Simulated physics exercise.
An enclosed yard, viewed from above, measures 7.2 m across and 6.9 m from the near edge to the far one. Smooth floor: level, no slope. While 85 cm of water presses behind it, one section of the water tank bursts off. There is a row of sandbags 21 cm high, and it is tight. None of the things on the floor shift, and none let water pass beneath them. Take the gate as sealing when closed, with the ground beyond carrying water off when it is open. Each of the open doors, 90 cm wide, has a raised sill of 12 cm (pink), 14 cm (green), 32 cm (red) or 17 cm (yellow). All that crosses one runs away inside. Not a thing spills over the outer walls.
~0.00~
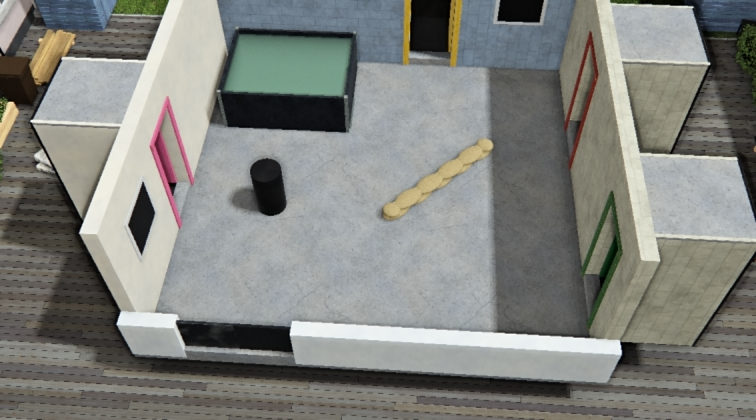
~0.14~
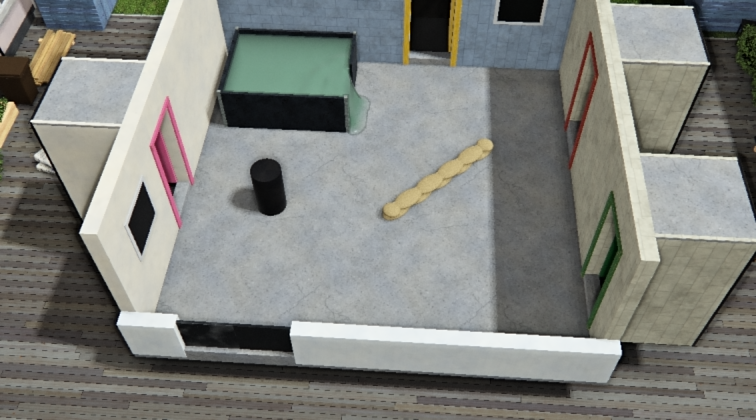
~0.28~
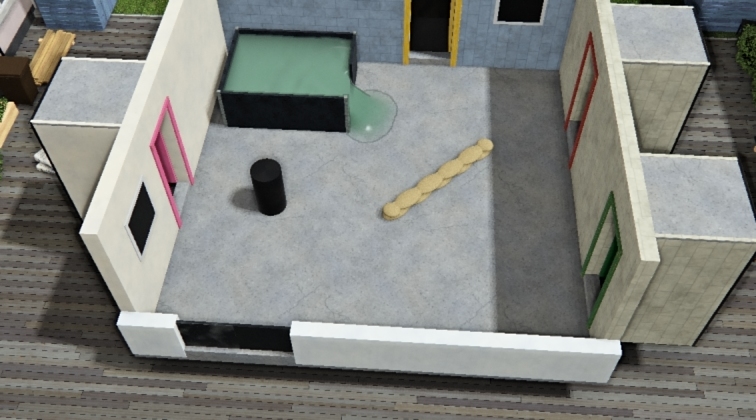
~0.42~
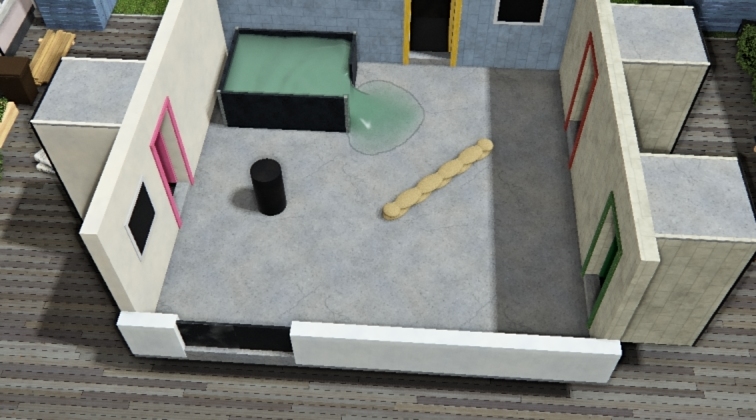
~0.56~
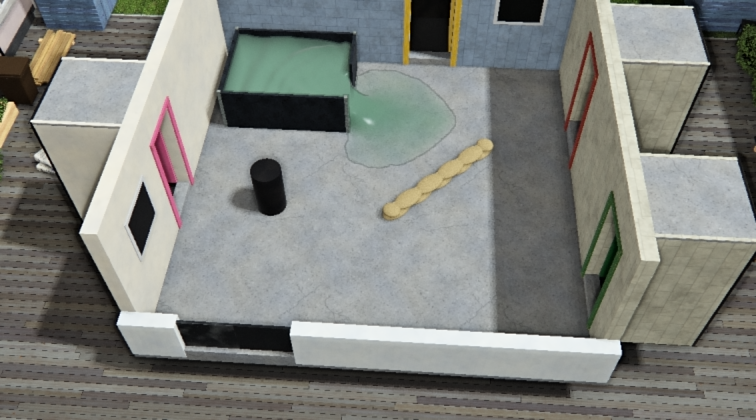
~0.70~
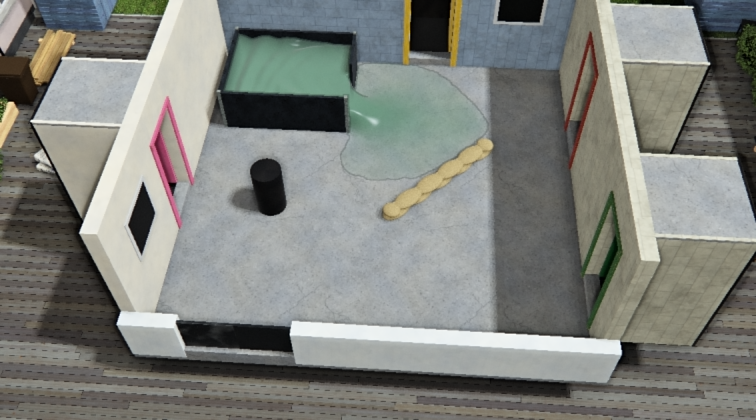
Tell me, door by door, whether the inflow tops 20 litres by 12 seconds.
Outcome: My guess is the pink door lets through less than the limit, my guess is the green door lets through less than the limit, my guess is the red door lets through less than the limit, my guess is the yellow door lets through less than the limit.
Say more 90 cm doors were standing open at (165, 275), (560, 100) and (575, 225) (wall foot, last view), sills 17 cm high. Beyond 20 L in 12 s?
Door 1: Lower; door 2: Higher; door 3: Lower.
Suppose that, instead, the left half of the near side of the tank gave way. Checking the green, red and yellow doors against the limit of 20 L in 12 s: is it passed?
For green, too much; for red, too little; for yellow, too little.
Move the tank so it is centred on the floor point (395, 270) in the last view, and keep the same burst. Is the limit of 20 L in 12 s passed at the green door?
Green: Beyond limit.
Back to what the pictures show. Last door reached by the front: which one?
It's the pink door that comes last.
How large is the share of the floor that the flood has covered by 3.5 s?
Around 45 per cent wet.
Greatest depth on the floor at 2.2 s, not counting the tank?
Around 46 centimetres.
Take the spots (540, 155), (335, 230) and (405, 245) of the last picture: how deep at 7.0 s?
Close to 11, 2 and 2 centimetres.
After 1.4 s water covers 25 % of the floor and is deepest (48 cm) near (353, 116); pink door not reached, green door not reached, red door 20 cm at the sill, 0 L in, yellow door 10 cm at the sill, 0 L in.
After 2.2 s water covers 35 % of the floor and is deepest (46 cm) near (544, 77); pink door not reached, green door not reached, red door 22 cm at the sill, 0 L in, yellow door 10 cm at the sill, 0 L in.
After 3.5 s water covers 45 % of the floor and is deepest (32 cm) near (556, 113); pink door not reached, green door 4 cm at the sill, 0 L in, red door 21 cm at the sill, 0 L in, yellow door 6 cm at the sill, 0 L in.
After 7.0 s water covers 85 % of the floor and is deepest (18 cm) near (353, 116); pink door 1 cm at the sill, 0 L in, green door 4 cm at the sill, 0 L in, red door 14 cm at the sill, 0 L in, yellow door 12 cm at the sill, 2 L in.
After 12.0 s water covers 95 % of the floor and is deepest (13 cm) near (205, 142); pink door 9 cm at the sill, 0 L in, green door 9 cm at the sill, 0 L in, red door 9 cm at the sill, 0 L in, yellow door 8 cm at the sill, 2 L in.
